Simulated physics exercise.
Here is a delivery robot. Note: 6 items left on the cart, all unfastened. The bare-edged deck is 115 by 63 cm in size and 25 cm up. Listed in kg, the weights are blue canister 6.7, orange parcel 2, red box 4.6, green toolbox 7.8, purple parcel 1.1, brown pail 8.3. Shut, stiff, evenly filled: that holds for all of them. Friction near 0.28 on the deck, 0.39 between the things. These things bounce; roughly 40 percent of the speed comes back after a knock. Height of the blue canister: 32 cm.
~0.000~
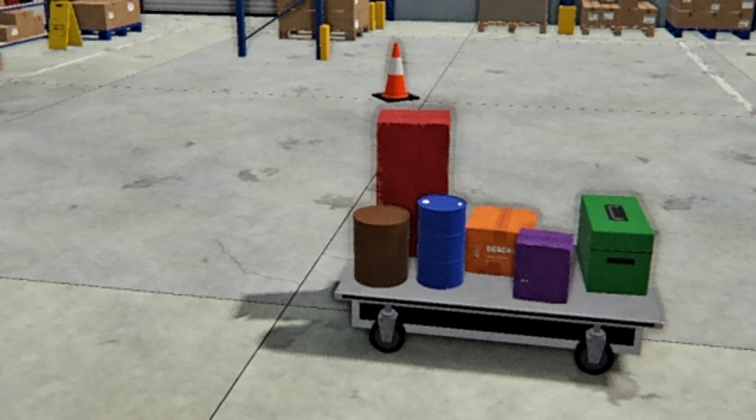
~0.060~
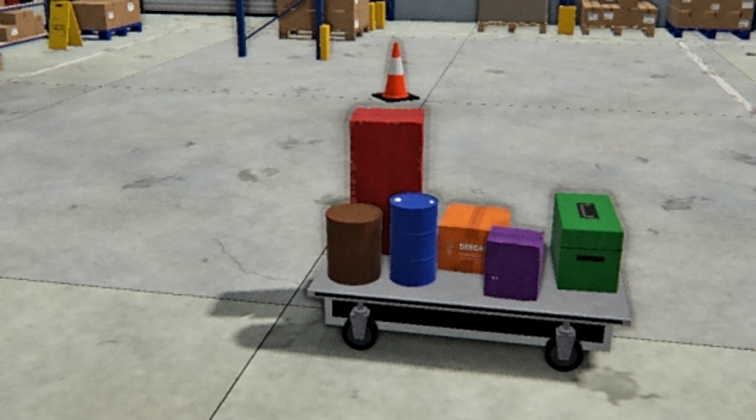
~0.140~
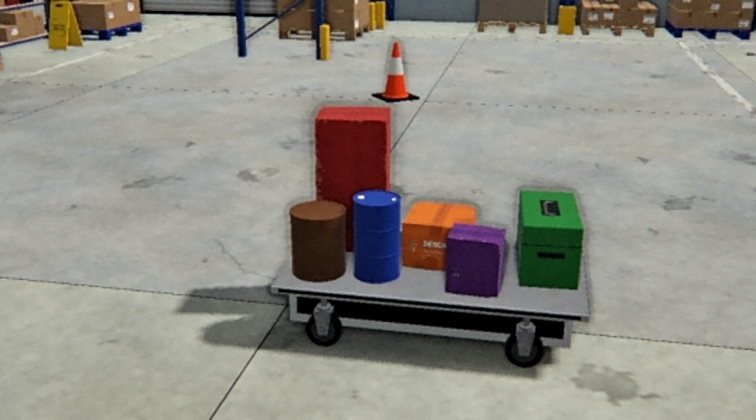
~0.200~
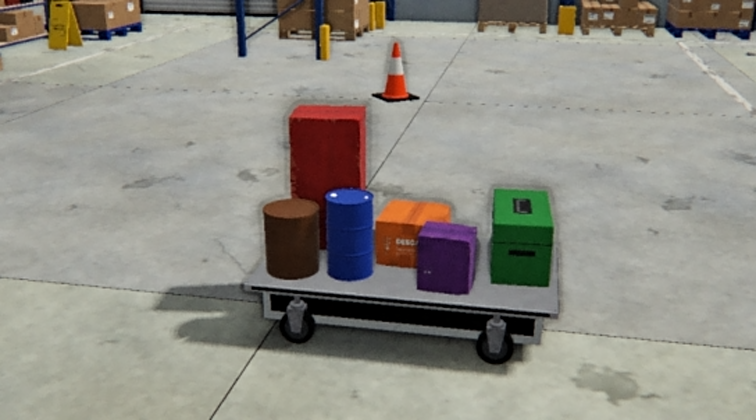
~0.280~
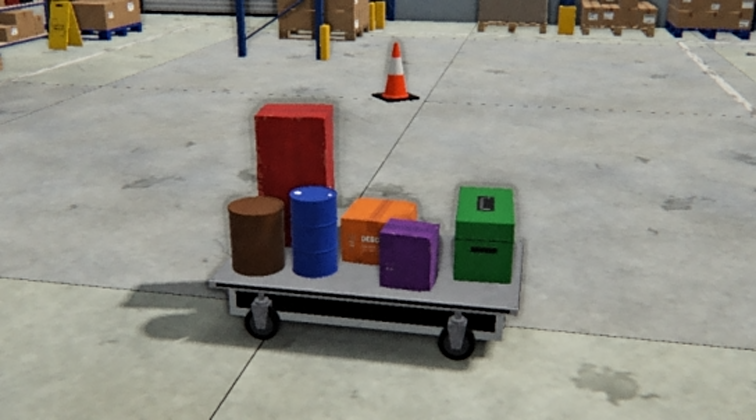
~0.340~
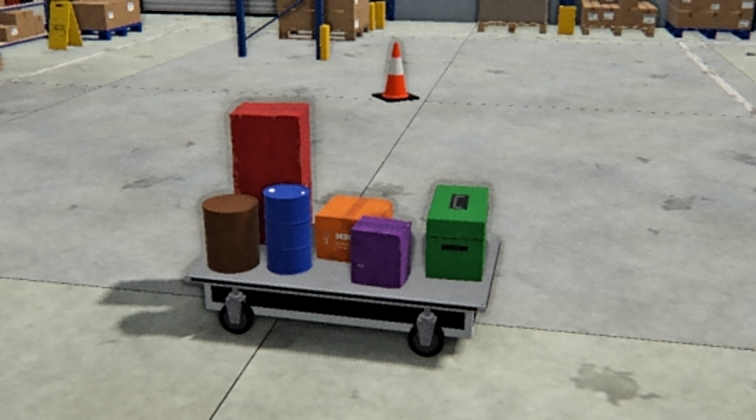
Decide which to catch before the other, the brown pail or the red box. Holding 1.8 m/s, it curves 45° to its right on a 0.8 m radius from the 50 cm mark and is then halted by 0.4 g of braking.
I would say the first of the pair.
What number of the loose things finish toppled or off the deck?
That makes 4.
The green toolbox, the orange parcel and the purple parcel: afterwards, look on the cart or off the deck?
Once it all settles, the green toolbox stays on its surface, the orange parcel stays on its surface and the purple parcel leaves its surface.
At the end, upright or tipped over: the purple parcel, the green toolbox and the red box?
Outcome noted - the purple parcel ends up fallen, the green toolbox survives without falling, the red box ends up fallen.
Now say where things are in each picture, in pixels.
In the first picture, 0 cm covered; brown pail (381, 246); red box (413, 183).
In the second picture, 11 cm covered; green toolbox (584, 240); purple parcel (514, 263).
In the third picture, 25 cm covered; blue canister (377, 237); orange parcel (440, 236).
In the fourth picture, 36 cm covered; green toolbox (520, 236); purple parcel (447, 258).
In the fifth picture, 50 cm covered; blue canister (314, 232); orange parcel (380, 231).
In the sixth picture, 61 cm covered; brown pail (232, 233) moved 2 cm; red box (273, 174) moved 2 cm.
After 0.54 s, 97 cm covered, turned 23°; blue canister and brown pail now off the deck; red box moved 29 cm near (206, 163); orange parcel moved 13 cm.
After 0.74 s, 133 cm covered, turned 44°; red box and purple parcel now off the deck; orange parcel moved 28 cm; green toolbox moved 5 cm.
After 1.04 s, 175 cm covered, turned 45°; orange parcel moved 29 cm; green toolbox moved 8 cm.
After 1.34 s, 184 cm covered, turned 45°, stopped; orange parcel moved 34 cm; green toolbox moved 17 cm.
In the end (1.8 s), off the deck, blue canister, red box, purple parcel and brown pail; not toppled but over 10 cm from the start, orange parcel and green toolbox. Brown pail went at 0.48 s; red box went at 0.68 s.
